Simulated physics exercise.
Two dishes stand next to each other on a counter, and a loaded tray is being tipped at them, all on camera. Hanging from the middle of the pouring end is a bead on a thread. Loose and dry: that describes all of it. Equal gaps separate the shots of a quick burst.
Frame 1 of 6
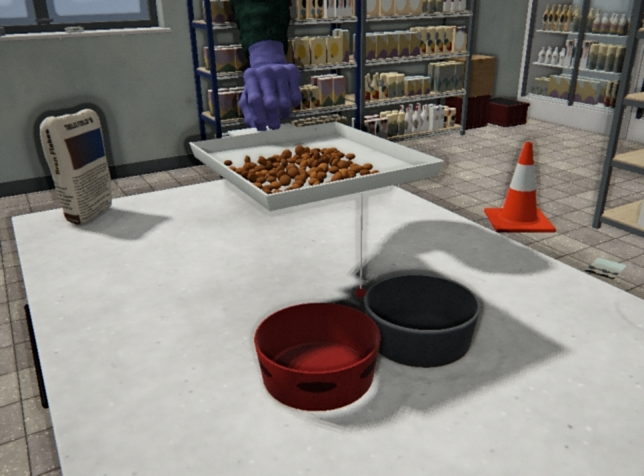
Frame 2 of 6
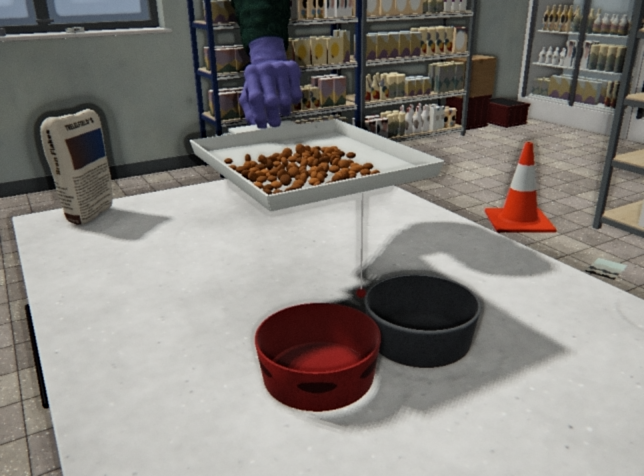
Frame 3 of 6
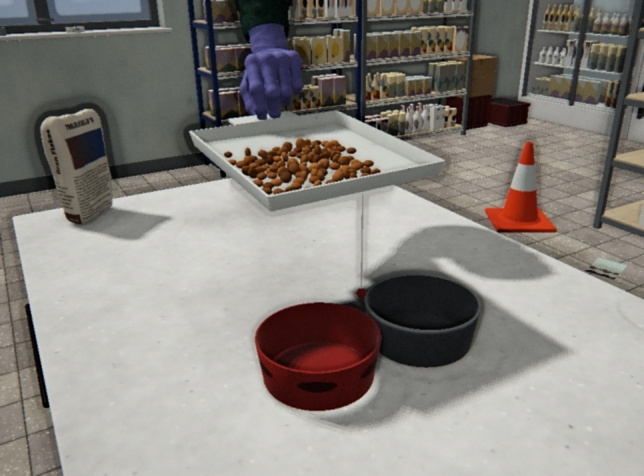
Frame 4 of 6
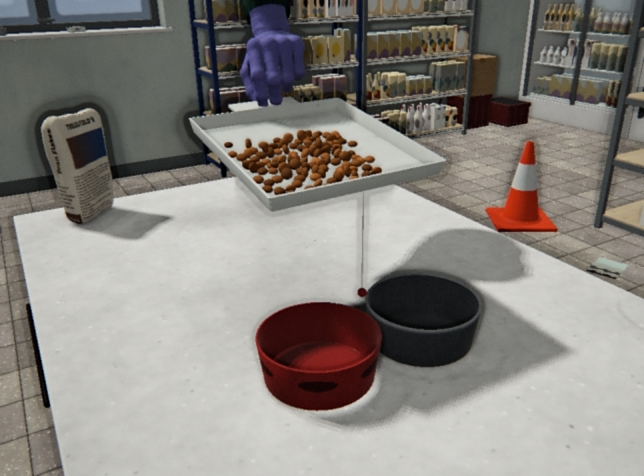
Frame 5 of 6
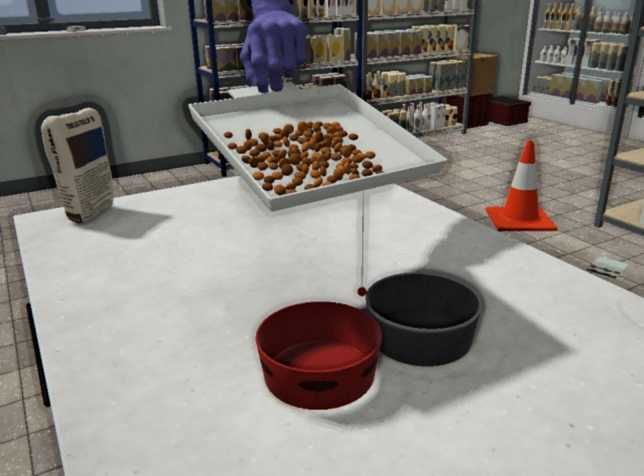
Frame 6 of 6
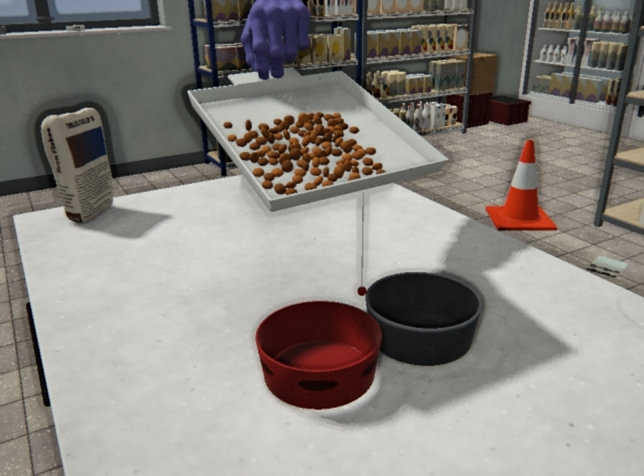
A white tray of brown kibble tilting gradually above a red bowl and a dark bowl, a purple-gloved hand shifting behind it.
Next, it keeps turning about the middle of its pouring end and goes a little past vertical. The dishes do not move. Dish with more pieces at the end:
Left.
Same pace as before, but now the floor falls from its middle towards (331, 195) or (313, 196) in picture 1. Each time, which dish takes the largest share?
Case one: The dish at left. Case two: The dish at left.
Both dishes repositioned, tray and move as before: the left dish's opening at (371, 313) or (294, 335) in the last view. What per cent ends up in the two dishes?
Close to 60 in a hundred, followed by close to 70 in a hundred.
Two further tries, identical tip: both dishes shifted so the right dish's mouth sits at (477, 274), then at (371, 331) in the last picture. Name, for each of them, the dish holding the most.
First place: The leftmost dish. Second place: The rightmost dish.
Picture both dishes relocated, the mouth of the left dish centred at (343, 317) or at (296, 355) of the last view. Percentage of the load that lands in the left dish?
Close to 60 in a hundred first, close to 50 in a hundred second.
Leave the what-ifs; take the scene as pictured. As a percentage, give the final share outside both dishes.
Around 10 in a hundred.
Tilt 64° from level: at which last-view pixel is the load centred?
Load centre: Approx. (333, 163).
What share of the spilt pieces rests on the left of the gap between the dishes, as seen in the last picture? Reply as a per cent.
Left share: Some 20 per cent.
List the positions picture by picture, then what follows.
In the first frame, corners of the pouring end (269, 193) and (438, 160), level; middle of the load (314, 171), bits of cat kibble; left dish (350, 385); right dish (458, 343); bead on its thread (361, 293).
In the second frame, corners of the pouring end (270, 194) and (439, 160), level; middle of the load (315, 170).
In the third frame, corners of the pouring end (270, 194) and (440, 160), tipped barely, level across its low end; middle of the load (304, 160).
In the fourth frame, corners of the pouring end (271, 195) and (441, 159), tipped a little, level across its low end; middle of the load (316, 161).
In the fifth frame, corners of the pouring end (272, 196) and (442, 158), tipped a little, level across its low end; middle of the load (306, 147).
In the sixth frame, corners of the pouring end (272, 197) and (443, 158), tipped clearly, level across its low end; middle of the load (317, 151); left dish (352, 383); right dish (460, 342).
Just after the last frame, tray tipped steeply; every one on the tray.
A moment on, tray tipped past a quarter turn; about a tenth on the tray; roughly a third in the left dish; just a few in the right dish; about a tenth outside both; roughly a third in the air.
Further on, tray tipped past a quarter turn; roughly two thirds in the left dish; roughly a quarter in the right dish; about a tenth outside both.
When it is over, tray tipped past a quarter turn; roughly two thirds in the left dish; roughly a quarter in the right dish; about a tenth outside both.
